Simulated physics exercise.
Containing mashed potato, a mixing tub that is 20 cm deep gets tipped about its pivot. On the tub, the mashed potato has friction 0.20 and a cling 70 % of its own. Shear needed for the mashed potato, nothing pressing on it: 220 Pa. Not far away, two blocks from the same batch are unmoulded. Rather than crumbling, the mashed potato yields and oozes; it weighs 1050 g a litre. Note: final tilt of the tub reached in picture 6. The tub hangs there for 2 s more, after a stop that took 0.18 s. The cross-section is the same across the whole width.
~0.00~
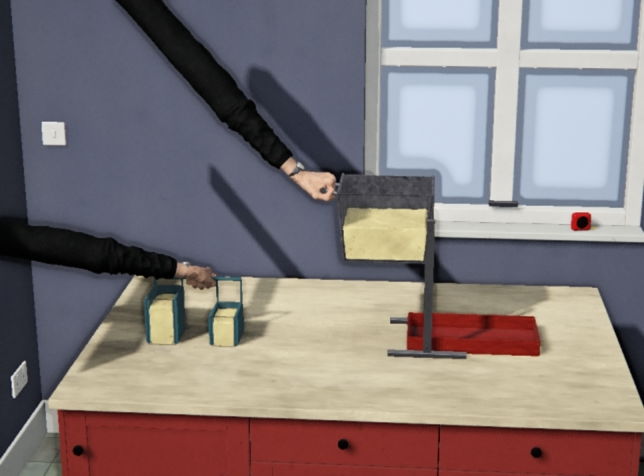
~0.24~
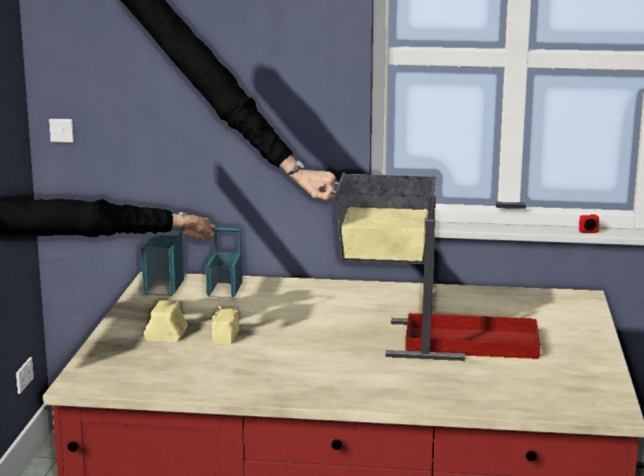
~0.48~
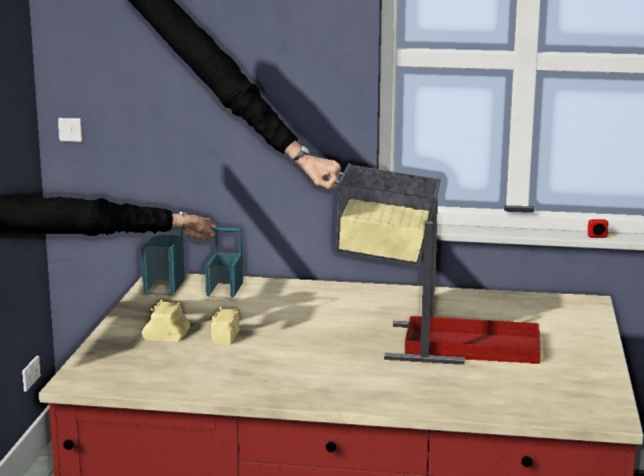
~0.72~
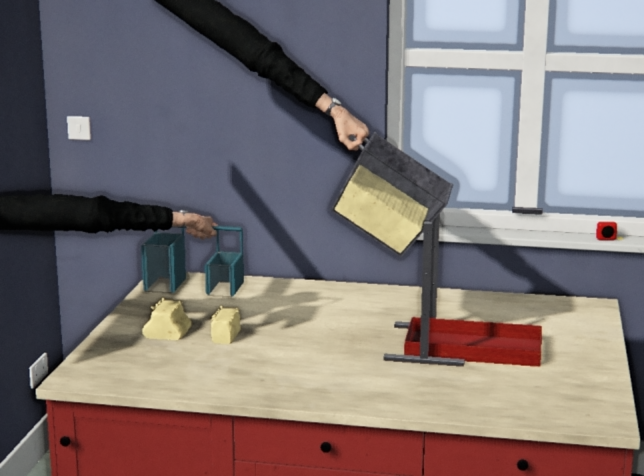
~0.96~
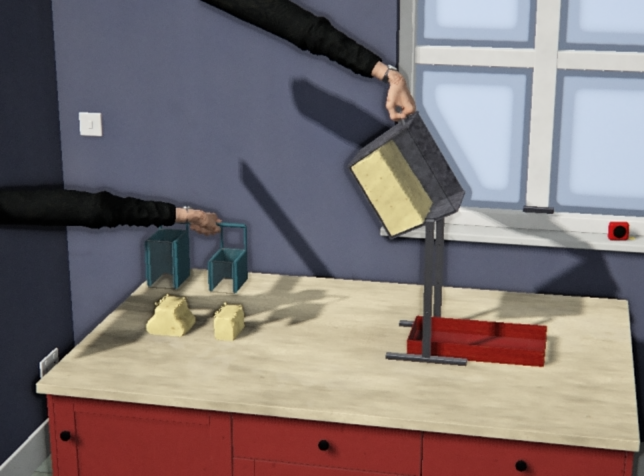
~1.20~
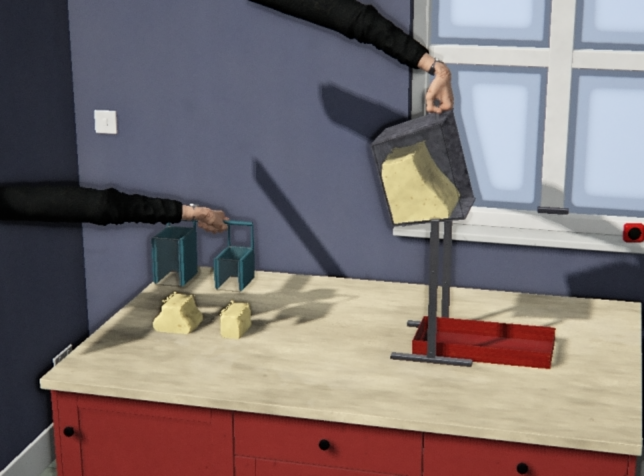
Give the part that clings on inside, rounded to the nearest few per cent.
The part that clings on inside is close to 99 %.
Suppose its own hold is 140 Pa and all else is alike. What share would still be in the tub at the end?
I'd guess around 75 in a hundred.
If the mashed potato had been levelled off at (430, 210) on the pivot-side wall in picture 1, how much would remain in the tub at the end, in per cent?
That works out near 55 %.
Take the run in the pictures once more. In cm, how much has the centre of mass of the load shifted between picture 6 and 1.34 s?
I'd estimate roughly 3 centimetres.
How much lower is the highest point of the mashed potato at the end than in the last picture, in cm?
Roughly 4 cm.
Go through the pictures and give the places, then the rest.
In the first picture, handle-side rim at (340, 193), tilt 0 degrees; top of the mashed potato at (381, 228); blocks stand 13 cm, 8.1 cm (left to right).
In the second picture, handle-side rim at (338, 192), tilt 0 degrees; top of the mashed potato at (380, 228); blocks stand 9.8 cm, 7.9 cm (left to right).
In the third picture, handle-side rim at (342, 183), tilt 7 degrees; top of the mashed potato at (345, 219); blocks stand 9.1 cm, 7.8 cm (left to right).
In the fourth picture, handle-side rim at (367, 150), tilt 32 degrees; top of the mashed potato at (353, 184); blocks stand 9.1 cm, 7.8 cm (left to right).
In the fifth picture, handle-side rim at (408, 128), tilt 58 degrees; top of the mashed potato at (377, 153); blocks stand 9.1 cm, 7.8 cm (left to right).
In the sixth picture, handle-side rim at (442, 125), tilt 75 degrees; top of the mashed potato at (413, 158); blocks stand 9.1 cm, 7.8 cm (left to right).
After 1.34 s, the tub is at 75 degrees and holds 100 %.
After 1.51 s, the tub is at 75 degrees and holds 99 %.
After 1.68 s, the tub is at 75 degrees and holds 99 %.
After 1.85 s, the tub is at 75 degrees and holds 99 %.
After 3.20 s, at the end, the tub is at 75 degrees and holds 99 %.
